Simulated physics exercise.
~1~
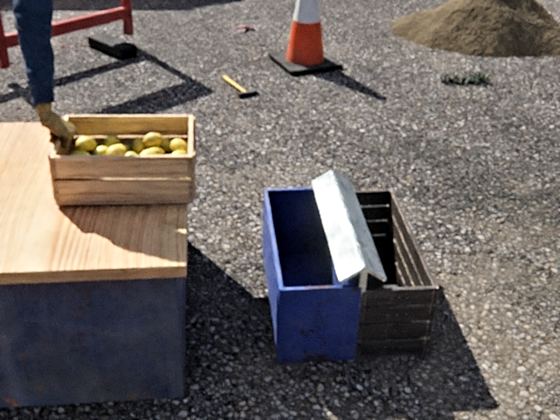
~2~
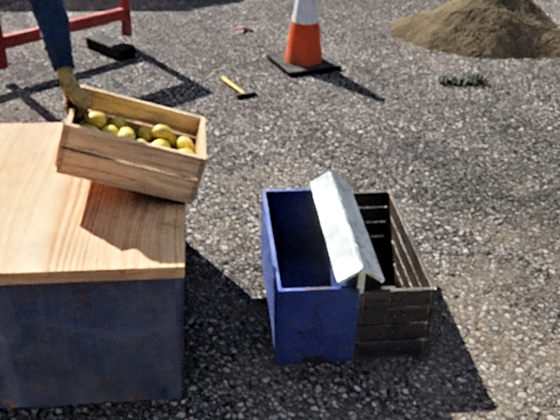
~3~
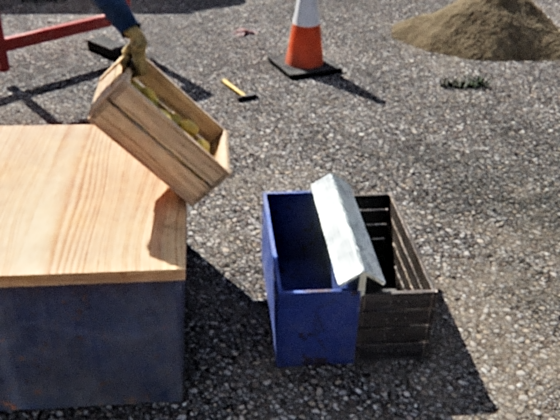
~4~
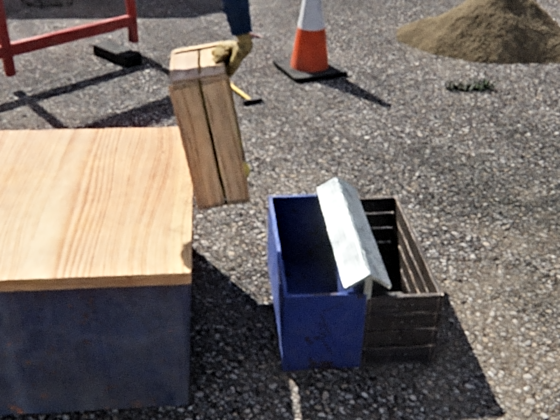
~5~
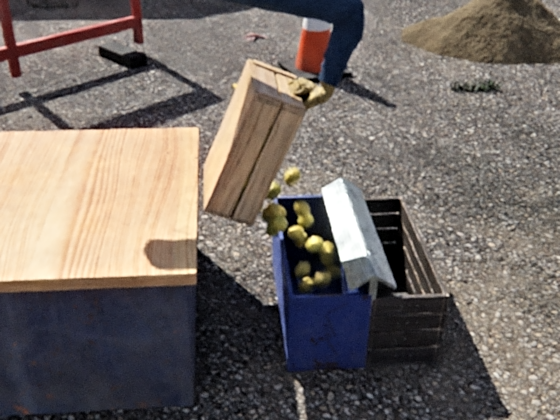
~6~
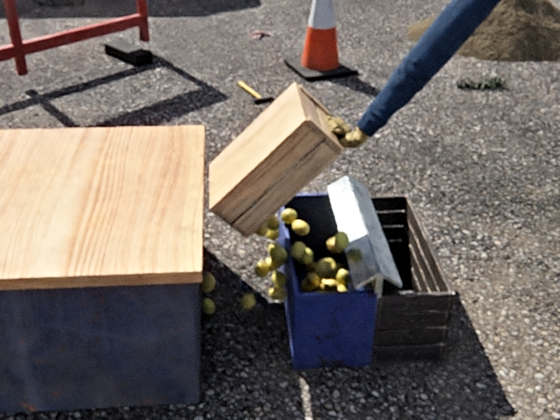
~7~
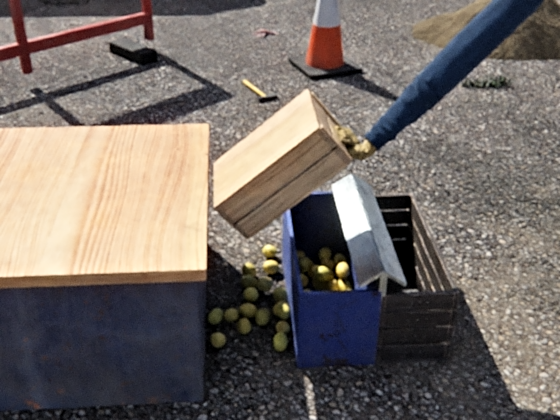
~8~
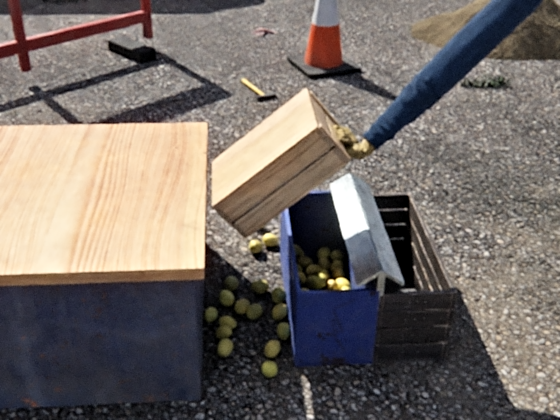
On rough pavement, a gloved hand tips lemons from a crate, some missing the blue box.
